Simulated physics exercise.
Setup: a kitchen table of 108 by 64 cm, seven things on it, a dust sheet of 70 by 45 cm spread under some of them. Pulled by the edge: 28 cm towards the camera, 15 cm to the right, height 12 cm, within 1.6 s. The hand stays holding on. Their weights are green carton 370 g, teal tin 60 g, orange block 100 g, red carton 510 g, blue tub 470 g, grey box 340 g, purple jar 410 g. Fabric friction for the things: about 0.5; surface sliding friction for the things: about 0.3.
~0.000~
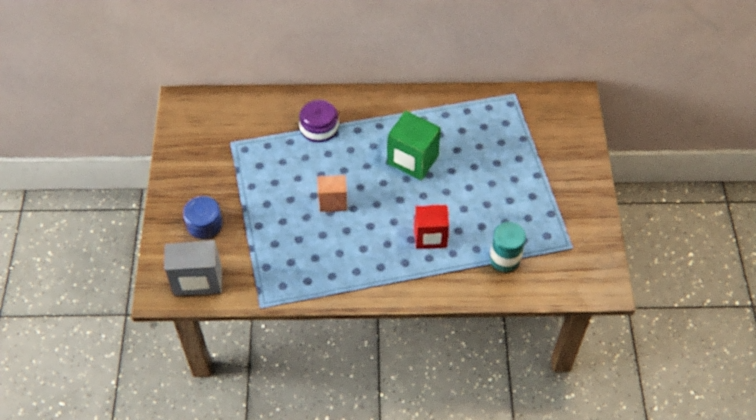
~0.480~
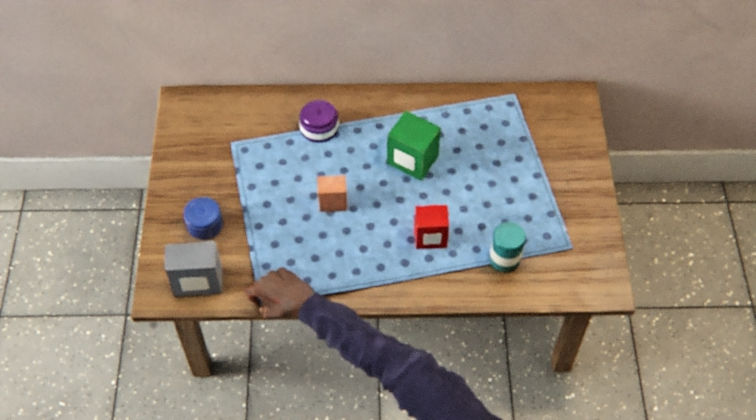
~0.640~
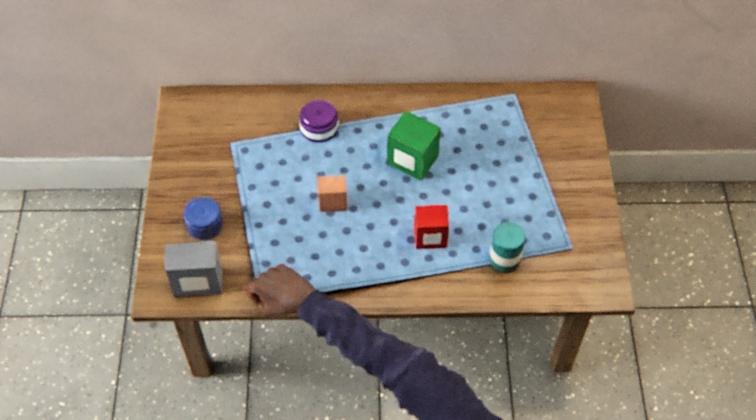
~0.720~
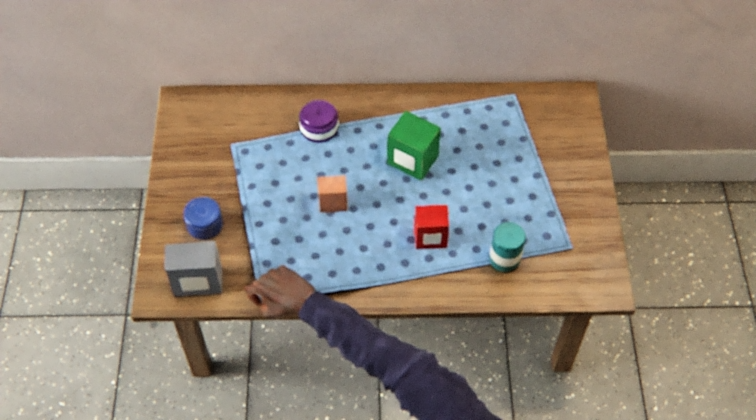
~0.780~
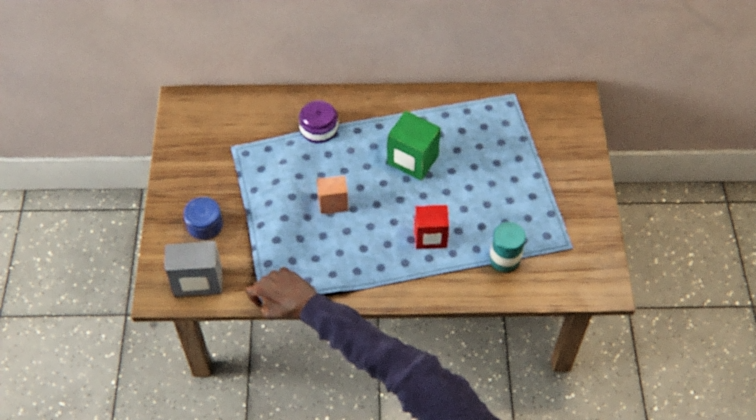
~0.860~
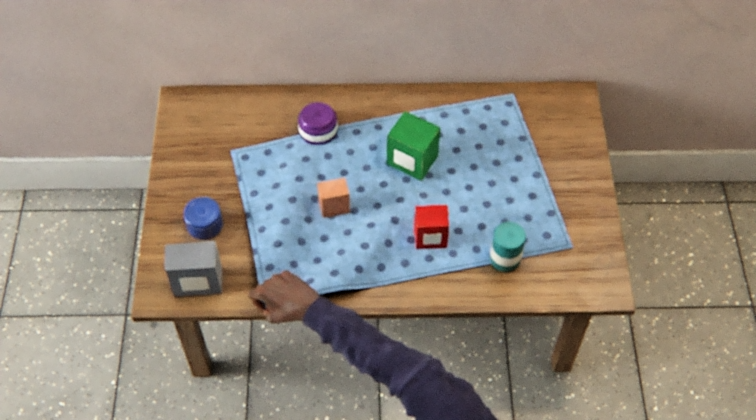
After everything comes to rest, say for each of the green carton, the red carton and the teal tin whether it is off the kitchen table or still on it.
One by one: I'd say the green carton does not leave, I'd say the red carton does not leave, I'd say the teal tin does not leave.
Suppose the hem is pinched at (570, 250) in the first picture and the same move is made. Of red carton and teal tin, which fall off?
Lab note: Red carton is gone from the top, teal tin is gone from the top.
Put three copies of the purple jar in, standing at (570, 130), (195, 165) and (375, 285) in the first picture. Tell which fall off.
In turn: Stays up, remains, goes over.
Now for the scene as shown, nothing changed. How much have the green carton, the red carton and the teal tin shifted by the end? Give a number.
Measured in cm: Green carton 25, red carton 15, teal tin 4.
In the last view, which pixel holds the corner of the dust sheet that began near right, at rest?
(537, 224) or thereabouts.
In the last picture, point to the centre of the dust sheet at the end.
About (368, 269).
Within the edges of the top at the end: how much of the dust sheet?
I'd say close to 75 per cent of it.
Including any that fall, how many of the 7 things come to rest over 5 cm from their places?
That gives 4.
At 1.2 s, 95 % of the dust sheet is still over the top; green carton 4 cm off its start, teal tin 2 cm off its start, orange block 6 cm off its start.
At 1.5 s, 90 % of the dust sheet is still over the top; green carton 12 cm off its start, red carton 5 cm off its start, teal tin 2 cm off its start.
At 1.9 s, 80 % of the dust sheet is still over the top; green carton 20 cm off its start at (362, 189), red carton 11 cm off its start at (419, 256), teal tin 2 cm off its start at (499, 235).
At 2.2 s, 75 % of the dust sheet is still over the top; green carton 23 cm off its start, red carton 14 cm off its start, teal tin 3 cm off its start.
At 3.8 s, 75 % of the dust sheet is still over the top; green carton 23 cm off its start at (354, 202), red carton 14 cm off its start at (421, 270), teal tin 3 cm off its start at (497, 242), orange block 29 cm off its start at (325, 302).
